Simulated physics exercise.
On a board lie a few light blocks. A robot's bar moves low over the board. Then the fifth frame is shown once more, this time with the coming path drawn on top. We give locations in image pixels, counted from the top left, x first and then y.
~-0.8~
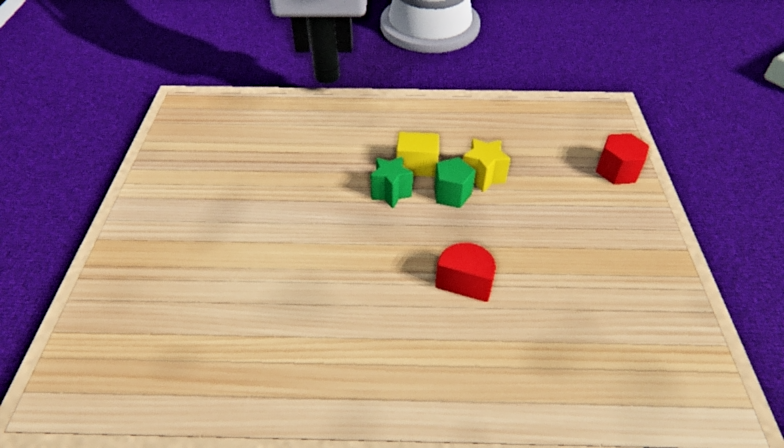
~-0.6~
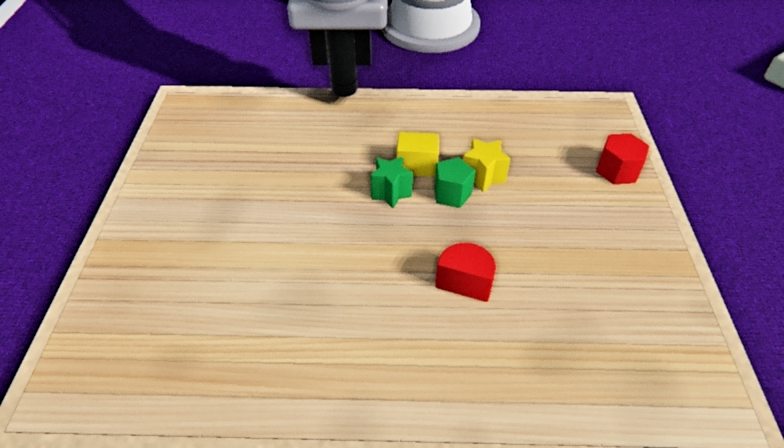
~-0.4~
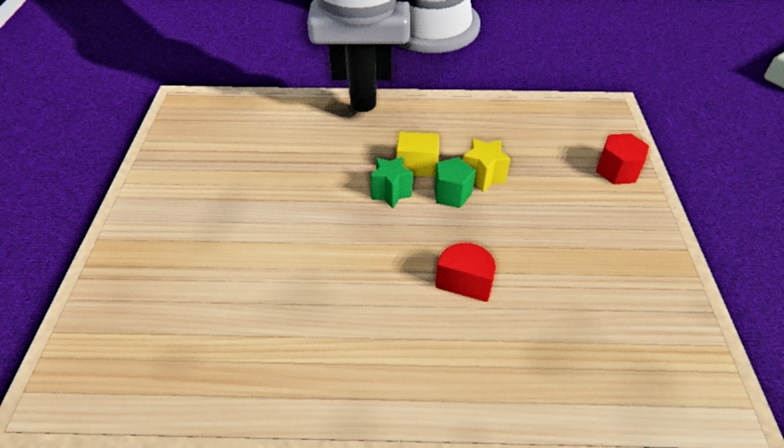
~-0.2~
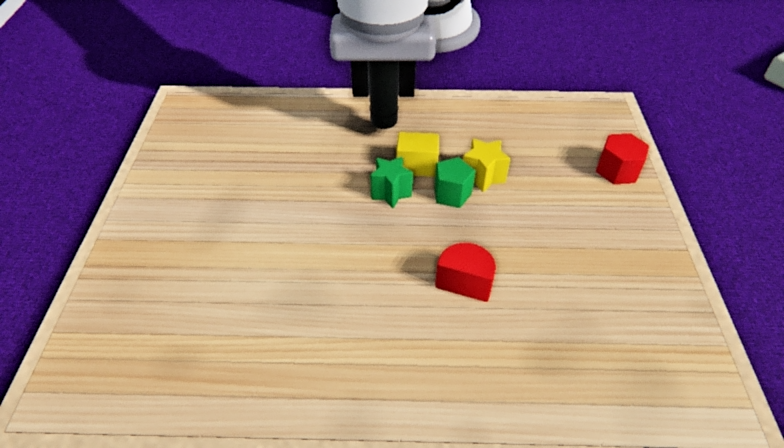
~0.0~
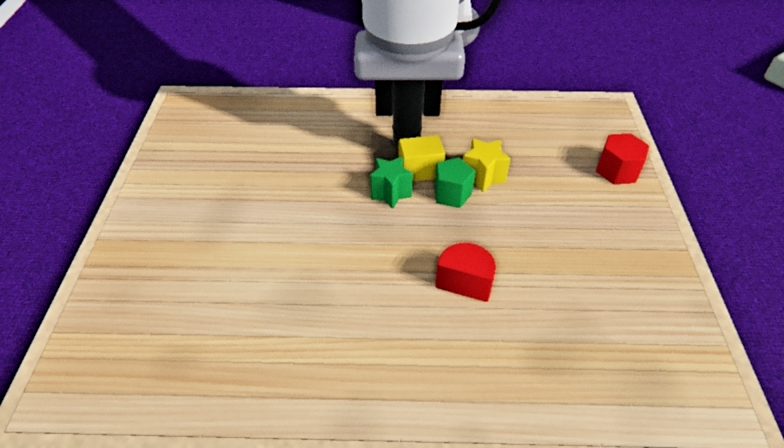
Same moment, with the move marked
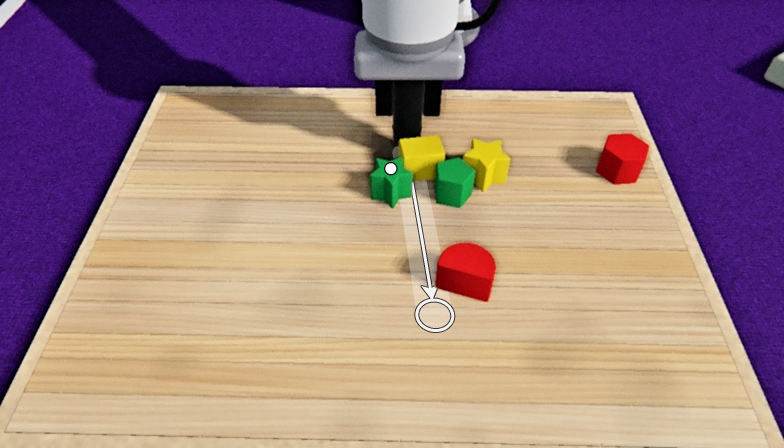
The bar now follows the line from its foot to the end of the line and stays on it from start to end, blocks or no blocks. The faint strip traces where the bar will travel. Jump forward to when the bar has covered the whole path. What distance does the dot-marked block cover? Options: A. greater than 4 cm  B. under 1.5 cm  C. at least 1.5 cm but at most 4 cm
The correct letter is C.
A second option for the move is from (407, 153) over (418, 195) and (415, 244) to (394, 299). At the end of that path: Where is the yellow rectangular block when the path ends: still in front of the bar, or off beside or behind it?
It slips away.
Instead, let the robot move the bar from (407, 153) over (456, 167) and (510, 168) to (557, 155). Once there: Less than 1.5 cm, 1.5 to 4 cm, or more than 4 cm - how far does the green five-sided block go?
The green five-sided block ends up a moderate distance away, 1.5 to 4 cm.
The line goes straight from (407, 153) to (435, 315); the dot is on the green star.
On the path given first. One third of the way, bar at (415, 187); green star at (383, 184), turned 55° clockwise; yellow rectangular block at (446, 185), turned 70° anticlockwise; green five-sided block at (481, 186), turned 60° anticlockwise.
Two thirds of the way, bar at (425, 240); green star at (385, 189), turned 95° clockwise; yellow rectangular block at (452, 194), turned 85° anticlockwise; green five-sided block at (486, 188), turned 75° anticlockwise.
At the end, bar at (436, 304); green star at (385, 189), turned 95° clockwise; yellow rectangular block at (452, 194), turned 85° anticlockwise; green five-sided block at (486, 188), turned 75° anticlockwise; red D-shaped block at (479, 273), turned 55° anticlockwise.
